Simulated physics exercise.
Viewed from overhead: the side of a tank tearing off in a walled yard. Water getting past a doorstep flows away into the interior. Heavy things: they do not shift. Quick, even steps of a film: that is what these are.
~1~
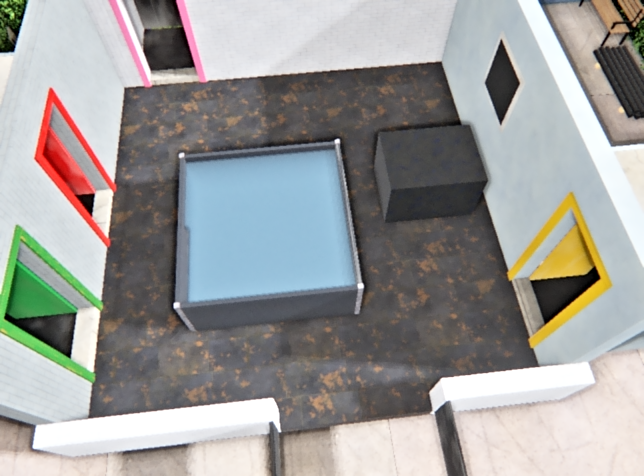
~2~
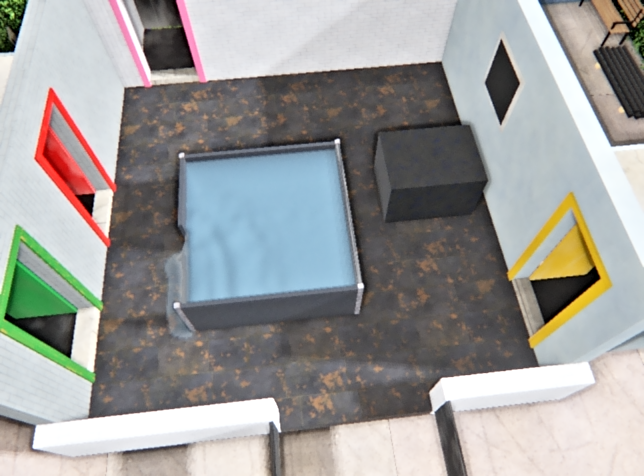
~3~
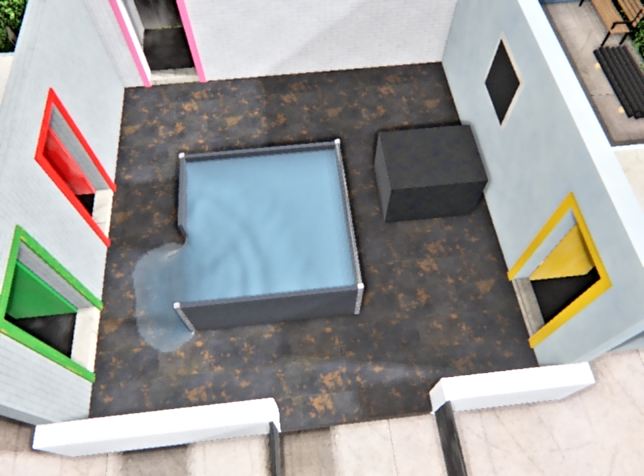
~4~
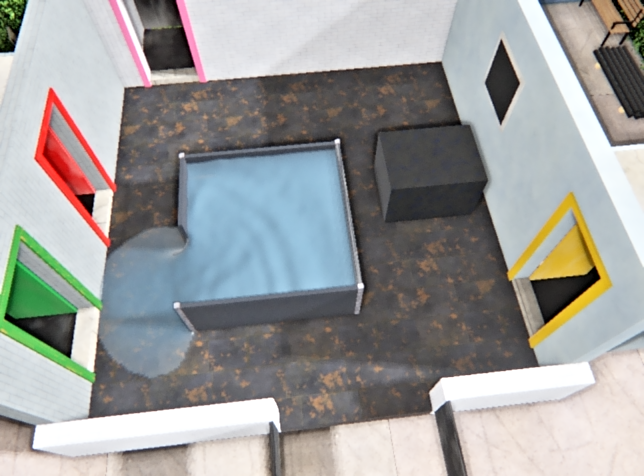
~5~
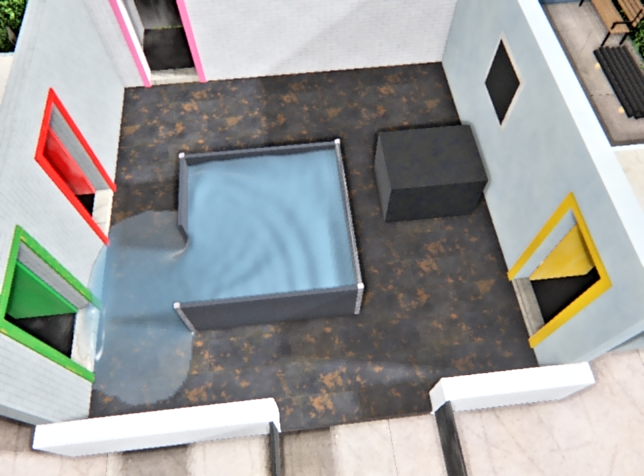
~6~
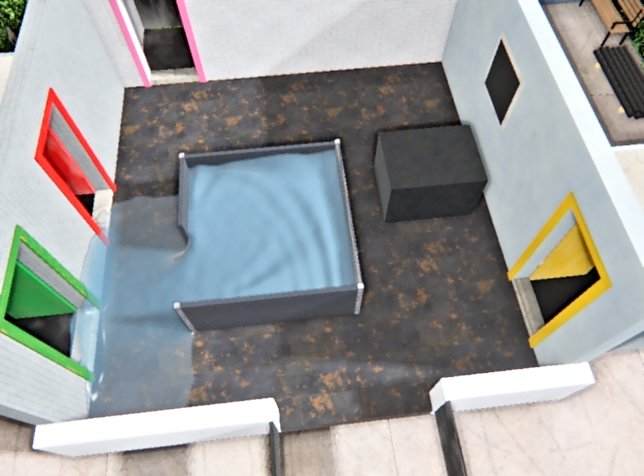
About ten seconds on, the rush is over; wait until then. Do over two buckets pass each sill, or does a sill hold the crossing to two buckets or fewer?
The yellow door lets too much in there, the red door lets too much in there, the pink door lets too much in there, the green door lets too much in there.
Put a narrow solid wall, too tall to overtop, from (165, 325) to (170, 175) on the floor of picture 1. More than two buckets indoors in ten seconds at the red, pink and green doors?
At the doors, red comes in under, pink comes in over, green comes in under.
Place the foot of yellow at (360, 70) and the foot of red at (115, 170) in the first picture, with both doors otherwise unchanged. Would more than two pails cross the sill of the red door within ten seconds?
Well, red door comes up short in the end.
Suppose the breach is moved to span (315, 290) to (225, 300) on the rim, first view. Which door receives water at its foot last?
Last: The yellow door.
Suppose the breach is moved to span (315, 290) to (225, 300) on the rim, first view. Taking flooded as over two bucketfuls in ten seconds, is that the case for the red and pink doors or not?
Briefly, the red one remains below the line and the pink one crosses the line.
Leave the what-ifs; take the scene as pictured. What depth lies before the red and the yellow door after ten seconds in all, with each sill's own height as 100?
Near 60 and 210 per cent, in that order.
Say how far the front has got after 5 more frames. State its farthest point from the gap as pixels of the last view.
Roughly at (122, 121).
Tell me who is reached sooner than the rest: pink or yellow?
The pink-painted one.
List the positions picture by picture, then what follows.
The first frame shows the open tank at (265, 220) is whole and still.
In the second frame, the front is at (189, 334), out from the gap at (191, 280).
In the third frame, the front is at (142, 266), out from the gap at (192, 282).
In the fourth frame, water pours out at (193, 283) and has run to (105, 270).
In the fifth frame, water pours out at (193, 283) and has run to (94, 379).
In the sixth frame, the front is at (90, 416), out from the gap at (192, 282).
A moment on, water covers 20 % of the floor; the yellow door not reached, the red door under two buckets in, the pink door not reached, the green door far over two buckets in.
Next, water covers 40 % of the floor; the yellow door not reached, the red door over two buckets in, the pink door wet at the sill, nothing in, the green door far over two buckets in.
Then, water covers 65 % of the floor; the yellow door under two buckets in, the red door over two buckets in, the pink door over two buckets in, the green door far over two buckets in.
Later, water covers 90 % of the floor; the yellow door far over two buckets in, the red door over two buckets in, the pink door over two buckets in, the green door far over two buckets in.
In the end, water covers 100 % of the floor; the yellow door far over two buckets in, the red door over two buckets in, the pink door over two buckets in, the green door far over two buckets in.
